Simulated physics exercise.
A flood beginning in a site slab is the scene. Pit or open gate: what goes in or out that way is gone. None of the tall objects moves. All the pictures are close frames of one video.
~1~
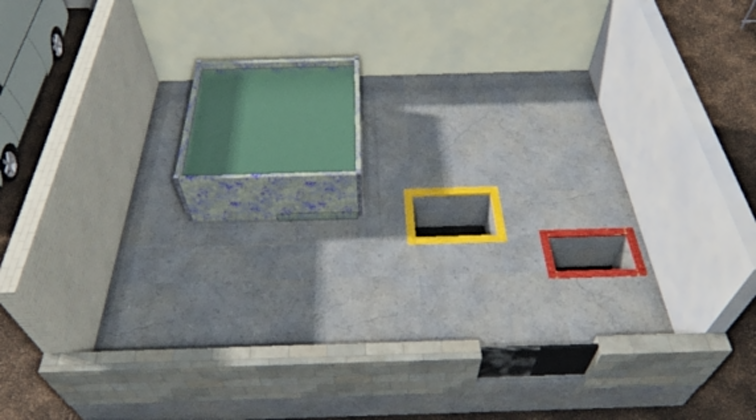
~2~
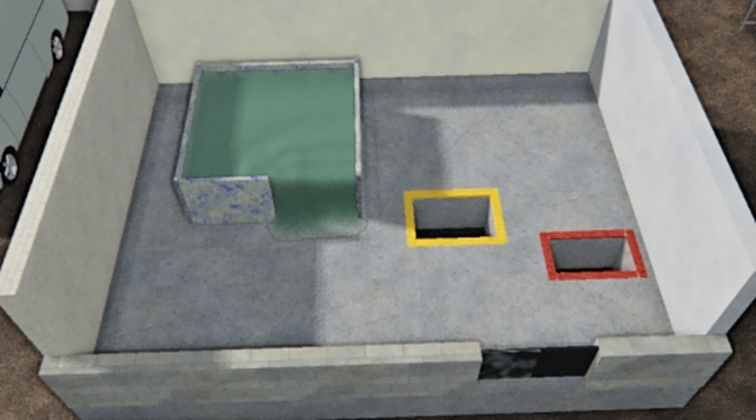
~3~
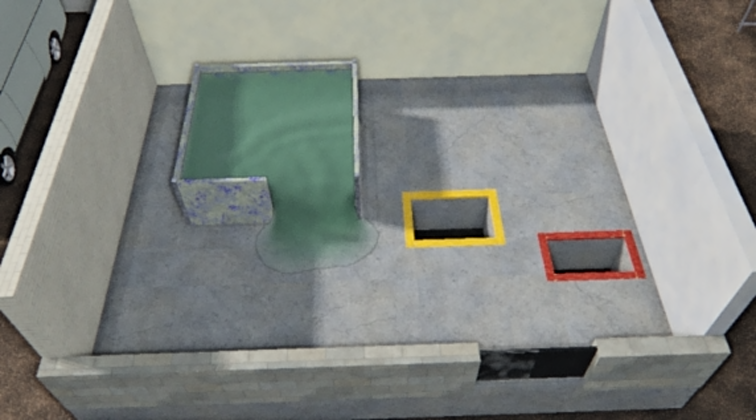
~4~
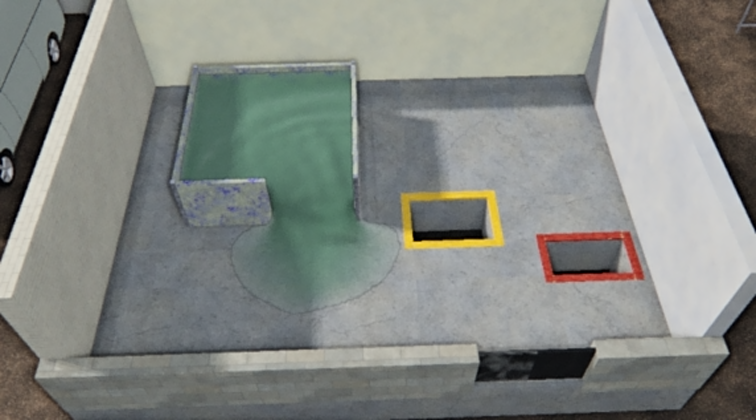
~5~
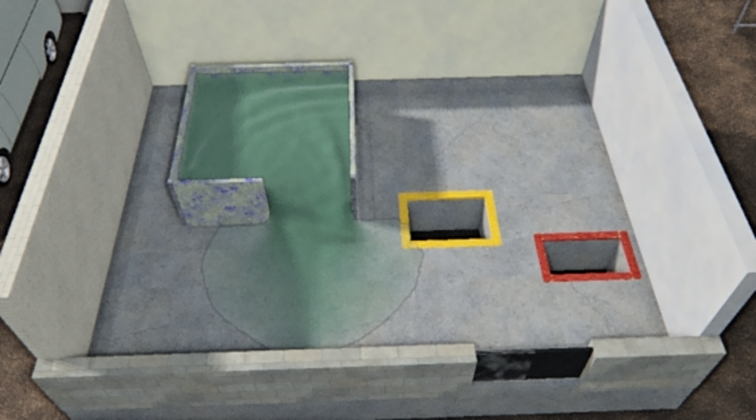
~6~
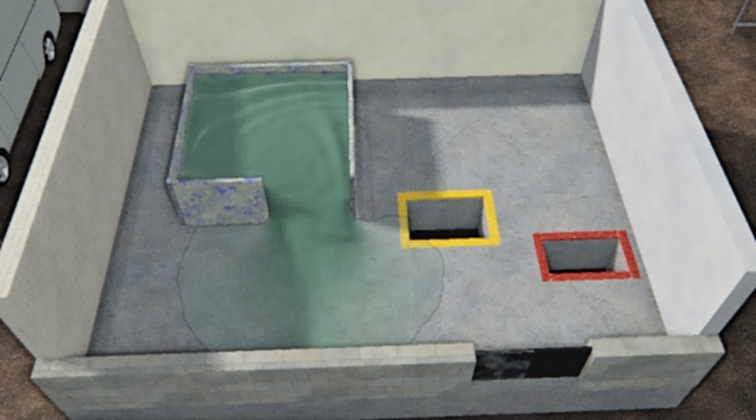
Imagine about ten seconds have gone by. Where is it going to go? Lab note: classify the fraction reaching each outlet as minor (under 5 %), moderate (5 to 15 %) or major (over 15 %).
Fractions by outlet: Gate minor; yellow pit minor; red pit major.
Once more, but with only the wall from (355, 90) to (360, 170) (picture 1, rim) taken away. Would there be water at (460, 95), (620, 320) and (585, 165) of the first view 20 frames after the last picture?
Note, points one to three: Reached and soaked / reached and soaked / reached and soaked.
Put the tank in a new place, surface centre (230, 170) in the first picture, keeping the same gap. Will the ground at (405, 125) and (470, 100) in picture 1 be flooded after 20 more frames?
Result, in sequence: Unreached; unreached.
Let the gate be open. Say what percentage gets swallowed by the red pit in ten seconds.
Parts in a hundred: Red 25.
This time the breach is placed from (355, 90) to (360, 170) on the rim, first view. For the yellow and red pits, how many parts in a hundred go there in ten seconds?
The yellow pit gets 40 per cent and the red pit 25 per cent.
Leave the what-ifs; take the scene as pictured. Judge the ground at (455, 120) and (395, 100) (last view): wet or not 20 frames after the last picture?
As listed: Free of water, no water.
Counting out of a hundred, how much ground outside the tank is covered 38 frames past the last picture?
Around 80 percent.
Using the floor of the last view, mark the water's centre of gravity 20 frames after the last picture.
The centre of mass sits at about (314, 237).
A moment on, water covers 30 % of the floor; the gate 0 %, the yellow pit 0 %, the red pit 0 %.
Next, water covers 40 % of the floor; the gate 0 %, the yellow pit 0 %, the red pit 0 %.
Then, water covers 55 % of the floor; the gate 0 %, the yellow pit 0 %, the red pit 4 %.
Later, water covers 80 % of the floor; the gate 0 %, the yellow pit 0 %, the red pit 18 %.
In the end, water covers 90 % of the floor; the gate 0 %, the yellow pit 1 %, the red pit 32 %.
